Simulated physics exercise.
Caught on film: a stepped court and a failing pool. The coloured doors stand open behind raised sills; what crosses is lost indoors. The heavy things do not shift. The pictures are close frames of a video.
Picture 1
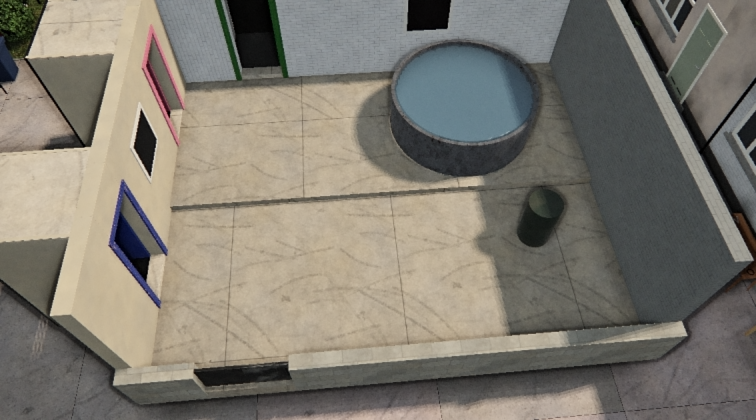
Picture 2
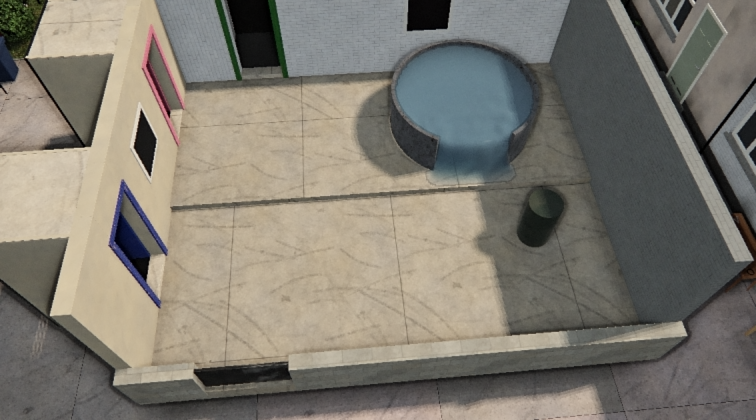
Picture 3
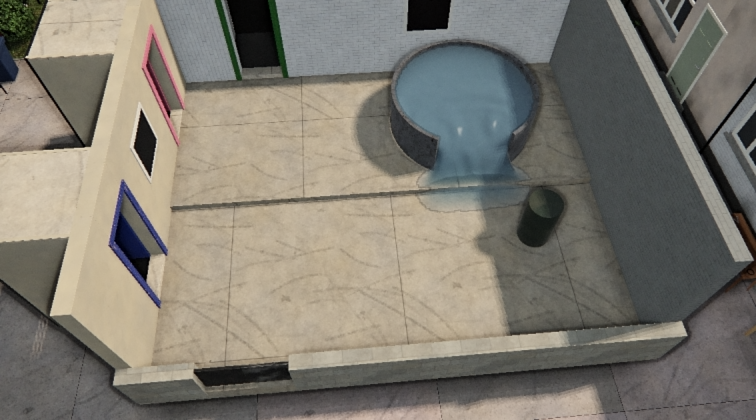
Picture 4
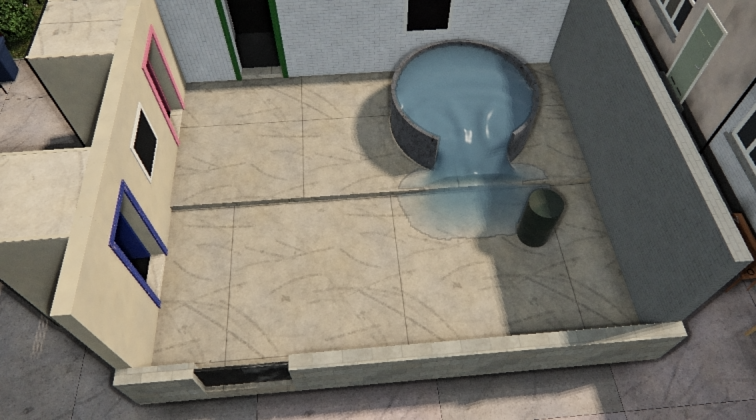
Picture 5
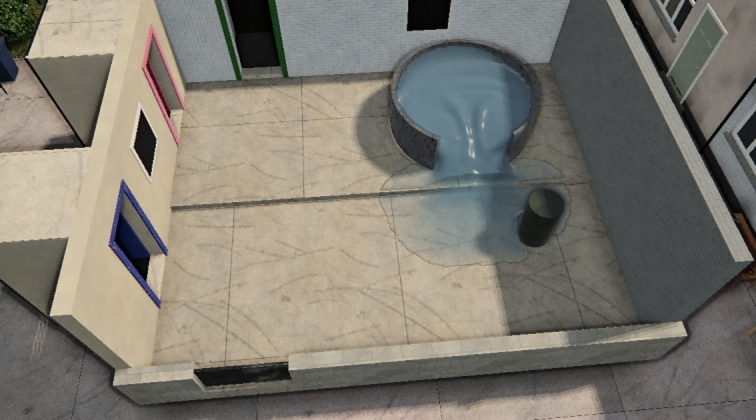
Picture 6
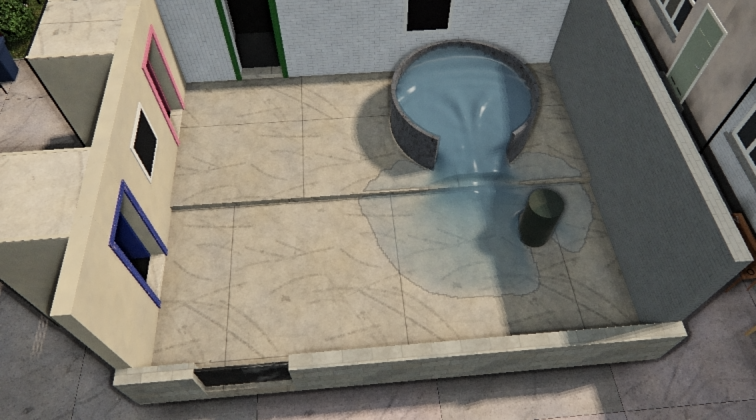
Water poured through a gap in the front of the round tank, splashed onto the courtyard floor, and spread outward in a widening puddle that crossed the step line and surrounded the dark green barrel.
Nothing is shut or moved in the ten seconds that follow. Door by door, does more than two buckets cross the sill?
One by one: The blue door takes more than that; the green door stays under that; the pink door stays under that.
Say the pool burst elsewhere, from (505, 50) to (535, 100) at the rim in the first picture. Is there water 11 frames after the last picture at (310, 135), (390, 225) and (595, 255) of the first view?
In that order: Dry, no water, flooded.
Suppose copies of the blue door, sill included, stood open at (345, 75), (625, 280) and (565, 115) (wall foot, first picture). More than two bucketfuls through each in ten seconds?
In that order: Holds, goes over, is under.
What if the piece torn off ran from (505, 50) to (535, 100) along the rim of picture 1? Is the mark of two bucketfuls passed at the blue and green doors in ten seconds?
One by one: The blue door is over; the green door keeps below it.
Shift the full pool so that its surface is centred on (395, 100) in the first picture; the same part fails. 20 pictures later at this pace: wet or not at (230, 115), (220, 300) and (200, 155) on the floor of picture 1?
As listed: Dry, awash, free of water.
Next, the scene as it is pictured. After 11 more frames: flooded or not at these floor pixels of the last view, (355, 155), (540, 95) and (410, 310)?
One after the other: Not flooded, no water, flooded.
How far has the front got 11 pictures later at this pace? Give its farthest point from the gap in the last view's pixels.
Around (230, 375).
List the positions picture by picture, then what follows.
The first picture shows still water in the round tank at (464, 92).
In the second picture, the front is at (510, 167), out from the gap at (473, 165).
In the third picture, the front is at (420, 194), out from the gap at (473, 165).
In the fourth picture, water pours out at (472, 166) and has run to a hidden place.
In the fifth picture, the front is at (433, 259), out from the gap at (472, 167).
In the sixth picture, the front is at (530, 289), out from the gap at (472, 166).
A moment on, water covers 30 % of the floor; the blue door not reached, the green door not reached, the pink door not reached.
Next, water covers 40 % of the floor; the blue door not reached, the green door not reached, the pink door not reached.
Then, water covers 50 % of the floor; the blue door wet at the sill, nothing in, the green door not reached, the pink door not reached.
Later, water covers 80 % of the floor; the blue door over two buckets in, the green door not reached, the pink door wet at the sill, nothing in.
In the end, water covers 90 % of the floor; the blue door far over two buckets in, the green door wet at the sill, nothing in, the pink door wet at the sill, nothing in.
